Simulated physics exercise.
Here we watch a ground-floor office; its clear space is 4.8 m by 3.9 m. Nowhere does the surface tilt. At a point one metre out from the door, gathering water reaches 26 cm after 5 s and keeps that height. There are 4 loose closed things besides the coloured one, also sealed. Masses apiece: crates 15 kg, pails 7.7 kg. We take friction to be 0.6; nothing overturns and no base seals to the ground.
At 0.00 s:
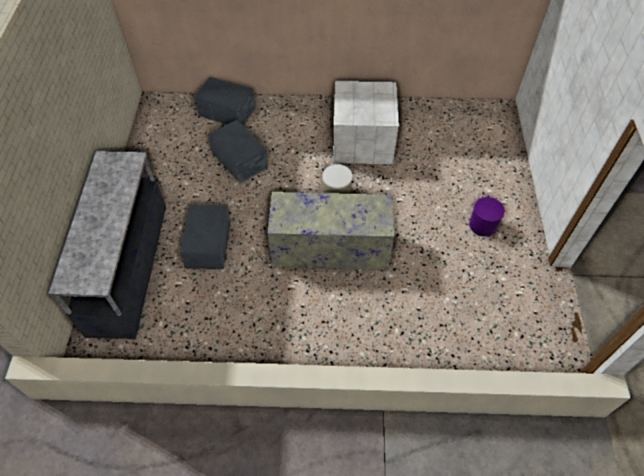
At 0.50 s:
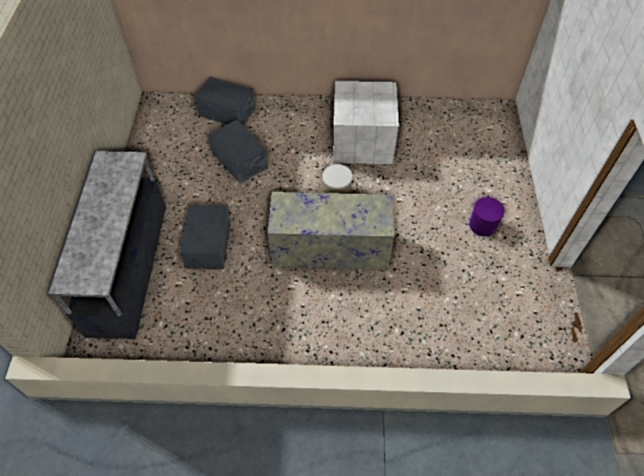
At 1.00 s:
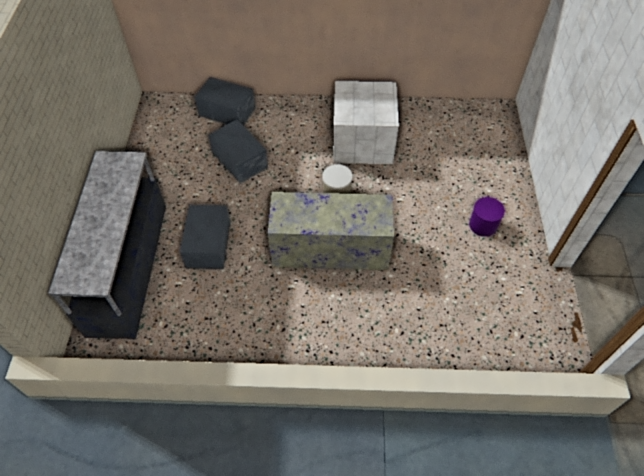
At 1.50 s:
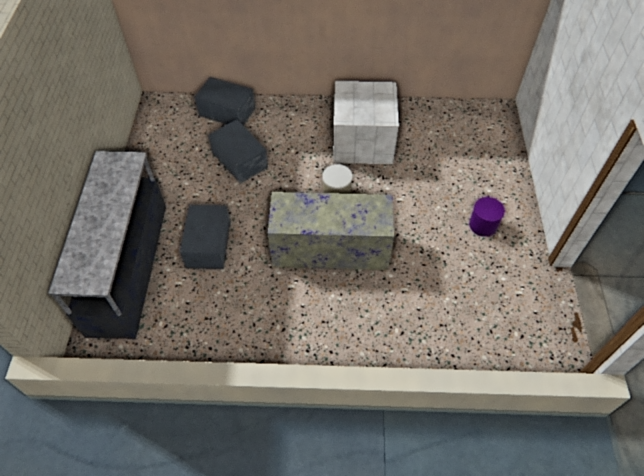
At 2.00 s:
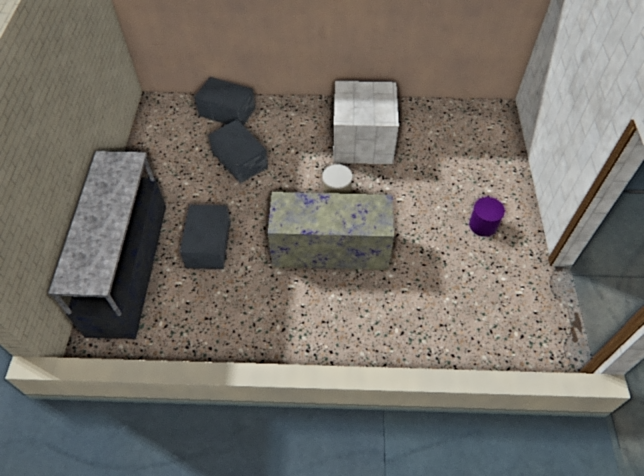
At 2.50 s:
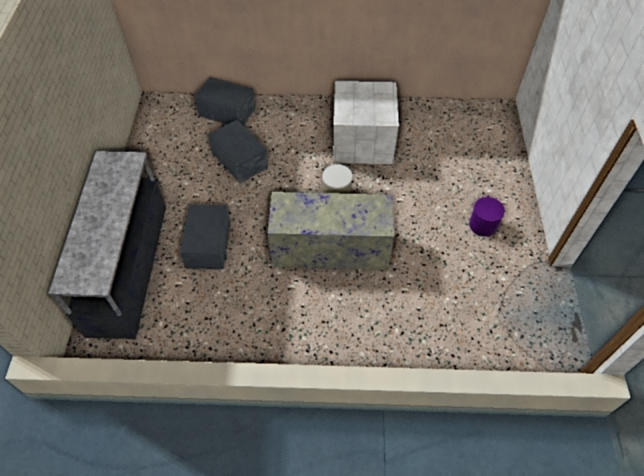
The clip shows a small room with speckled flooring, furniture and a purple pail that stays still while the ground outside turns bluish; water then appears in the doorway at right and spreads slightly onto the floor inside.
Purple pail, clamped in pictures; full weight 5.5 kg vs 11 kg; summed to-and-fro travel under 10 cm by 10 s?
Lower enough.
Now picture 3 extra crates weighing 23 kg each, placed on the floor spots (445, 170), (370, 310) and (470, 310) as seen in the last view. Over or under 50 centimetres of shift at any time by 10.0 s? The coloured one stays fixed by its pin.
Answer by position: Inside the range; outside the range; outside the range.
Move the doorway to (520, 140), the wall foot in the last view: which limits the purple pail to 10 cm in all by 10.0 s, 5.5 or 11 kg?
For that position, the smaller mass succeeds.
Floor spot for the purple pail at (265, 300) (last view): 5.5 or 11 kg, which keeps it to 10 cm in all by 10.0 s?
Note: None OK.
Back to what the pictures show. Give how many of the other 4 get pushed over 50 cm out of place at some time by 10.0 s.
Answer: 2.
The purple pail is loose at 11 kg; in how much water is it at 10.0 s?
Something like 3 centimetres.
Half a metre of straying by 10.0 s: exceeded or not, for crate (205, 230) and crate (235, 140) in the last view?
The first is beyond the mark and the second is beyond the mark.
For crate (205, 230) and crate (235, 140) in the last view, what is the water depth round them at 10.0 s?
Depths: Near 11 cm, then near 8 cm.
After 3.5 s the purple pail would be 0 cm from its start with 5.5 kg and 0 cm from its start with 11 kg; 0 cm of water round it then.
After 4.5 s the purple pail would be 0 cm from its start with 5.5 kg and 0 cm from its start with 11 kg; 2 cm of water round it then.
After 7.0 s the purple pail would be 0 cm from its start with 5.5 kg and 0 cm from its start with 11 kg; 3 cm of water round it then.
After 10.0 s the purple pail would be 0 cm from its start with 5.5 kg and 0 cm from its start with 11 kg; 3 cm of water round it then.
